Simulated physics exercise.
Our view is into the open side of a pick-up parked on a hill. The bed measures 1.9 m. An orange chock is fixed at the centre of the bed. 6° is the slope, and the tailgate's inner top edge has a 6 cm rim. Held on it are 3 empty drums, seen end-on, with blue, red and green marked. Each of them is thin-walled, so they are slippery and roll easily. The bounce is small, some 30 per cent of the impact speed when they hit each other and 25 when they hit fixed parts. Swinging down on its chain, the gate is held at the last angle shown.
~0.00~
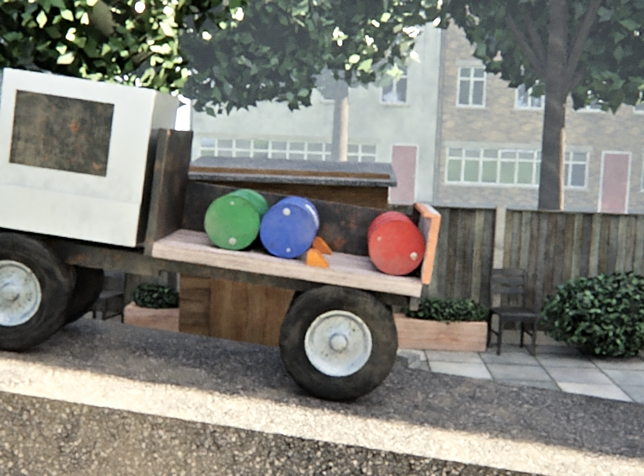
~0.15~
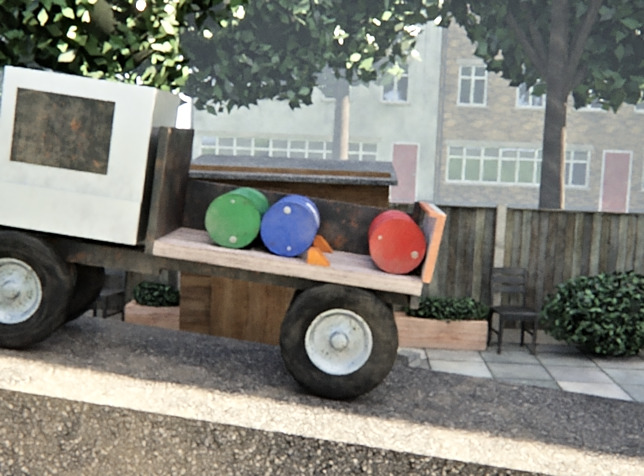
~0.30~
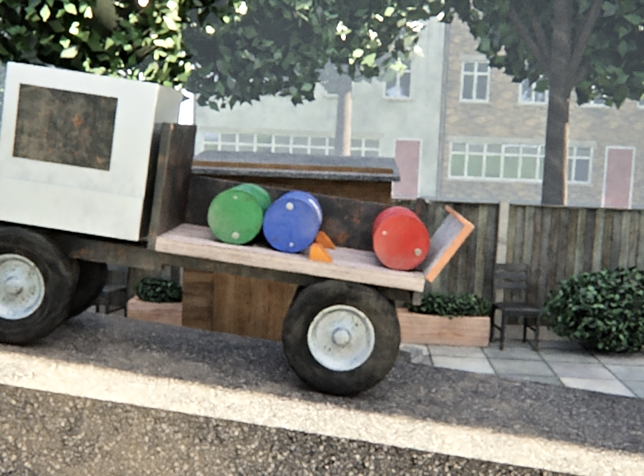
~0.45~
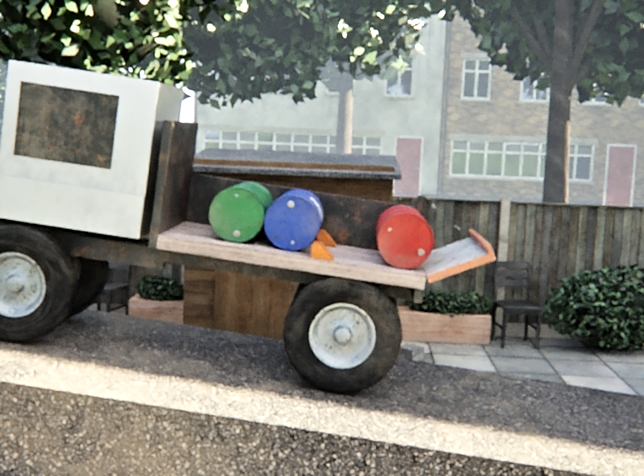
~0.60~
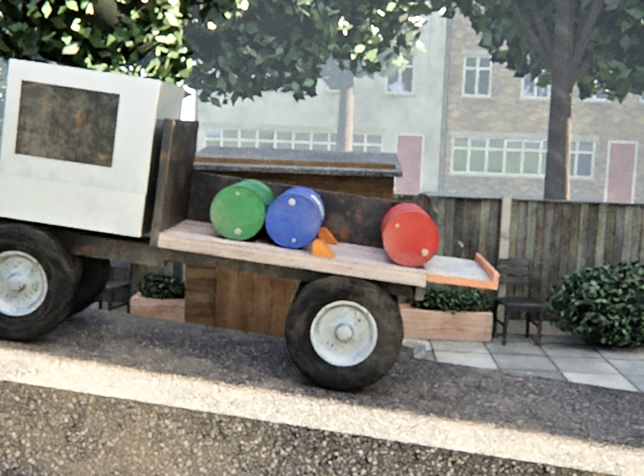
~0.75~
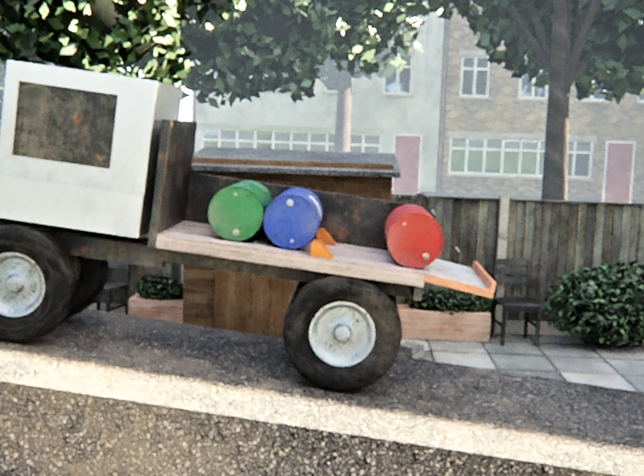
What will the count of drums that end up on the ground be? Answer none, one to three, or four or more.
The answer is one to three.
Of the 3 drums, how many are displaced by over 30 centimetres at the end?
That would be 1 of them.
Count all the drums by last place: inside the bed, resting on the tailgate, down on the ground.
The split comes out as 2, 0 and 1.
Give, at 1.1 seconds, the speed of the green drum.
Reading: Roughly 0.0 m/s.
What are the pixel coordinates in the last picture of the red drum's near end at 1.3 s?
Near (452, 248).
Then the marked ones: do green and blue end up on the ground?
As for those two, green stays put while blue stays put.
By 1.1 s, blue is on the bed, 100 cm short of the hinge; red is on the gate, 5 cm past the hinge, rolling right; green is on the bed, 140 cm short of the hinge; 0 of 3 are out.
By 1.3 s, red is on the gate, 15 cm past the hinge, rolling right; as before, blue, green; 0 of 3 are out.
By 1.7 s, red is on the gate, 45 cm past the hinge, rolling right; as before, blue, green; 0 of 3 are out.
By 2.0 s, red is dropping off the gate; as before, blue, green; 1 of 3 is out.
Finally (4.3 s), blue is on the bed, 100 cm short of the hinge; red is out on the ground; green is on the bed, 140 cm short of the hinge; 1 of 3 is out.
